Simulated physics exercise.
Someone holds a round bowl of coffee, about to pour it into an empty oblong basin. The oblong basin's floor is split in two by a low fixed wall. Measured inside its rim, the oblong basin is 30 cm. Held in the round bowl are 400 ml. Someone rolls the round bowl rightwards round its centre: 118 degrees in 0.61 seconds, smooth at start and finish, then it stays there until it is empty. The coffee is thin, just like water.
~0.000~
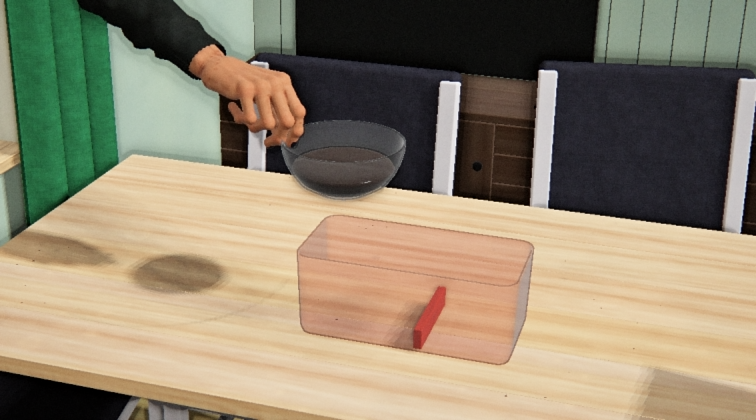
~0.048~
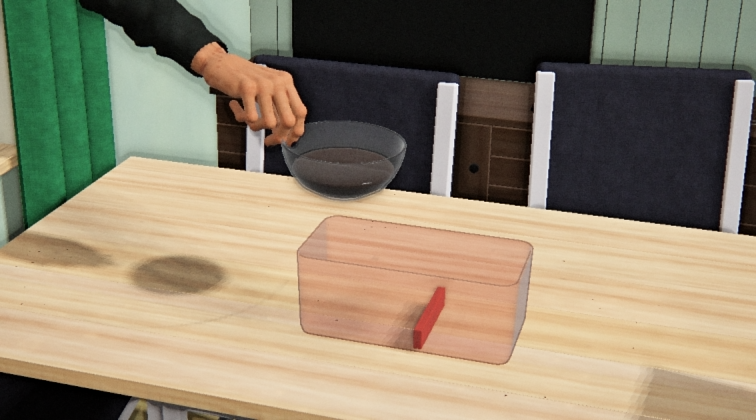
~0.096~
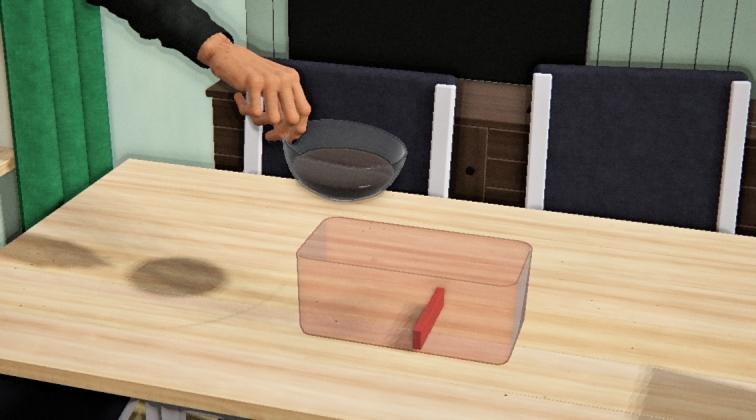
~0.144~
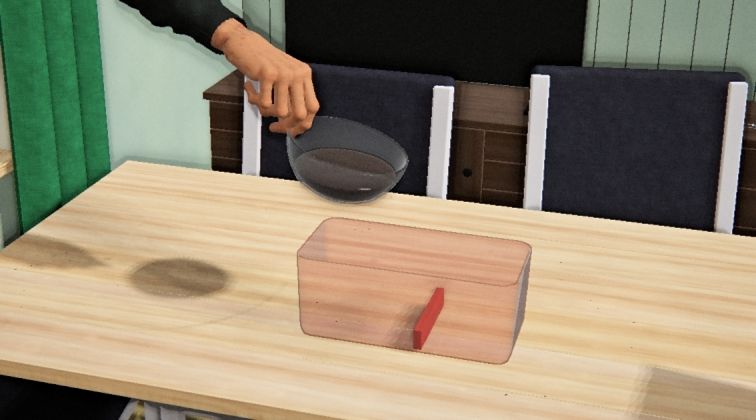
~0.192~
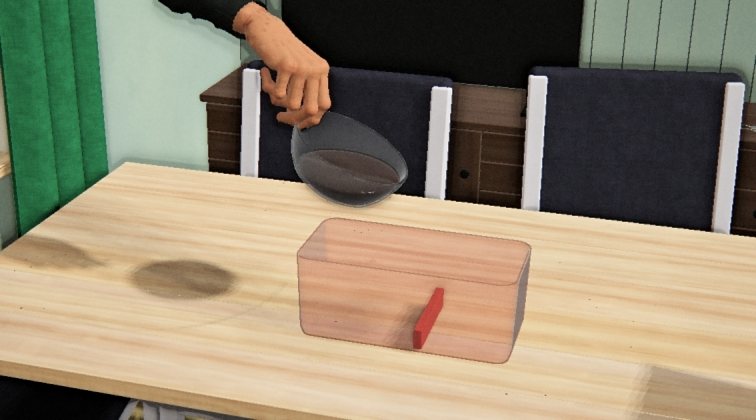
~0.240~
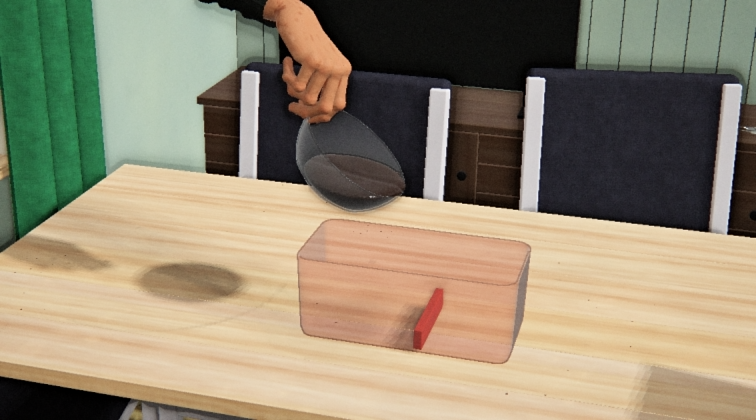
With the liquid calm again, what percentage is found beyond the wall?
Beyond the wall there is roughly 27 percent.
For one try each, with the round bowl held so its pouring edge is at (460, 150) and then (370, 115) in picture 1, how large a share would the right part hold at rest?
It comes to 70 per cent, and then 20 per cent.
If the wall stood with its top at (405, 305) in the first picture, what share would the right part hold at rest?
Then it comes to around 60 per cent.
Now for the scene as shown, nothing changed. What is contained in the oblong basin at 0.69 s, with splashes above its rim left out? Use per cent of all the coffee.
I reckon close to 92 per cent.
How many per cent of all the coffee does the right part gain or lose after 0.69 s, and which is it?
It climbs by roughly 2 per cent.
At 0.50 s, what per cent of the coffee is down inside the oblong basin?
Roughly 92 percent of it.
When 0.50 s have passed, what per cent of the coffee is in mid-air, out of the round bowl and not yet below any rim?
Roughly 7 percent.
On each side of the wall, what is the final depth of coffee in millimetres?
I'd say close to 12 mm on the left, close to 6 mm on the right.
By 0.50 s the tilt is 109° and 1 per cent is still to pour, 75 is left of the wall and 16 right of it.
By 0.69 s the tilt is 118° and 0 per cent is still to pour, 68 is left of the wall and 25 right of it.
By 0.89 s the tilt is 118° and 0 per cent is still to pour, 69 is left of the wall and 27 right of it.
By 1.11 s the tilt is 118° and 0 per cent is still to pour, 69 is left of the wall and 27 right of it.
At rest 69 per cent lies left of the wall, 27 right of it and 4 outside.
